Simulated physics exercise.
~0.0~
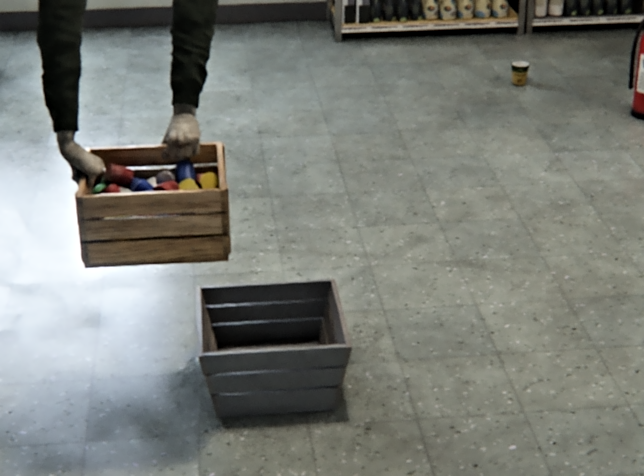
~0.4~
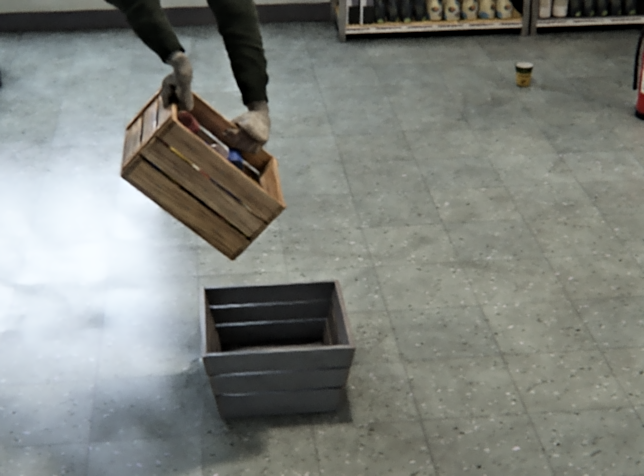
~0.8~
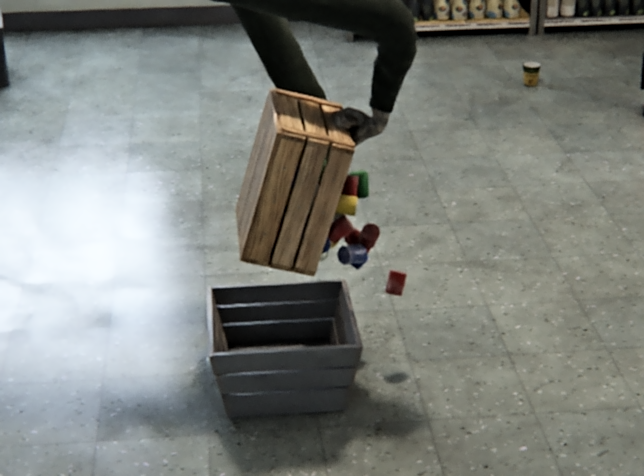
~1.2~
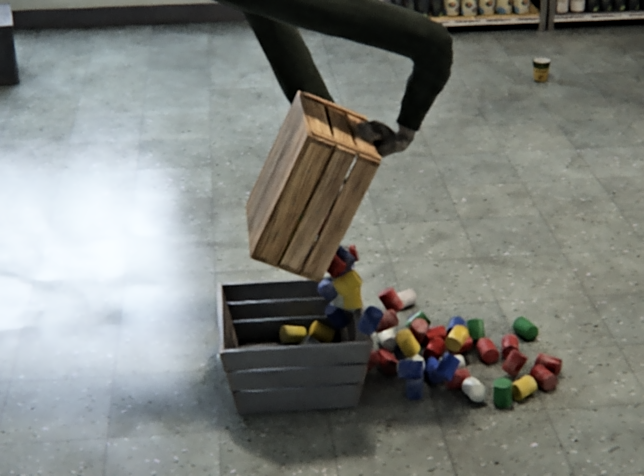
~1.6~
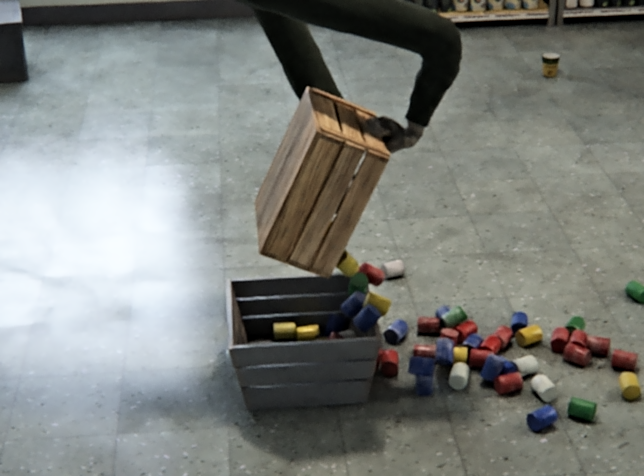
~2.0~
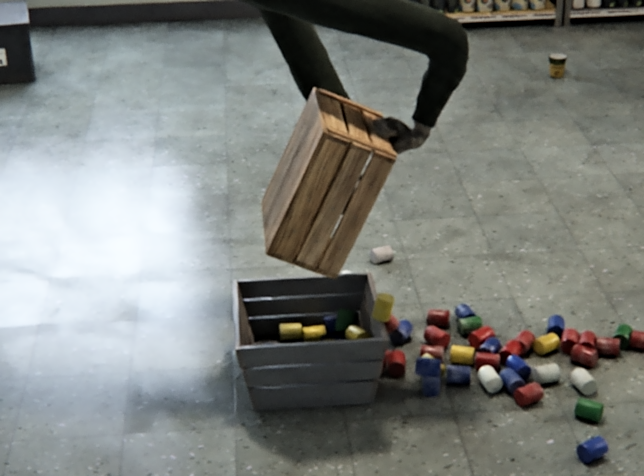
A wooden box held by two hands was lifted and tipped over toward the right above a grey carton, spilling small colourful jars; some dropped into the carton, but most tumbled past its right side and ended up scattered across the floor.
